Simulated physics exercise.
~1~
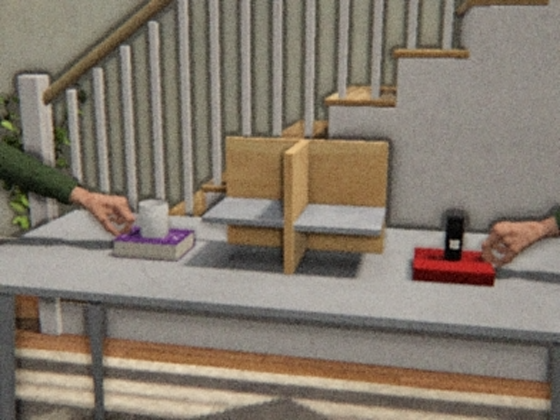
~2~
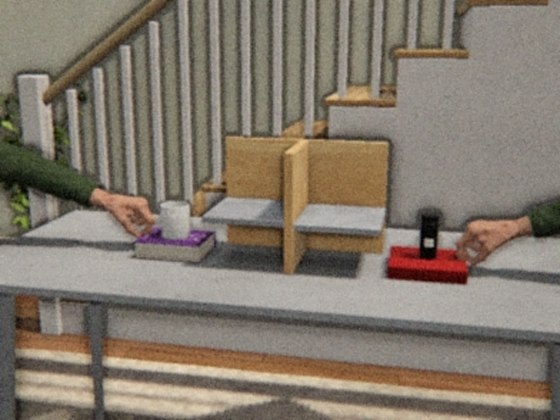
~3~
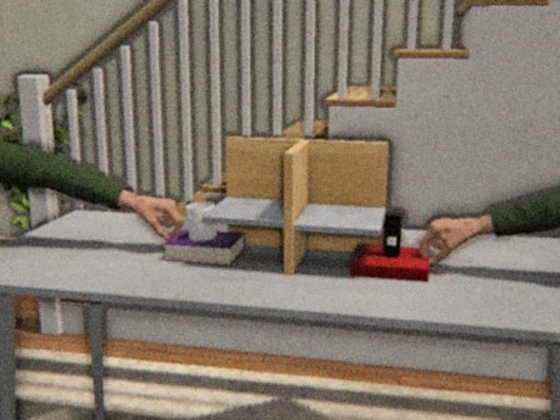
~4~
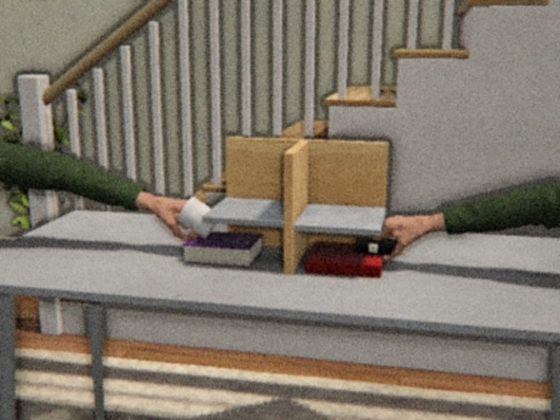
Two hands in dark green sleeves reach in from opposite sides of a grey table, seen from the front by a still camera, with a white-railed staircase behind. At the left, a purple book carries a white beaker, and at the right a red board carries an upright black shaker. Between them stands a wooden divider with a low grey shelf on each side. The hands push both loads steadily inward until the beaker and the shaker begin to tip back near the shelf edges. Finally, the book and board sit beneath the shelves, while the beaker leans back at the left edge and the shaker lies on its side by the right hand.
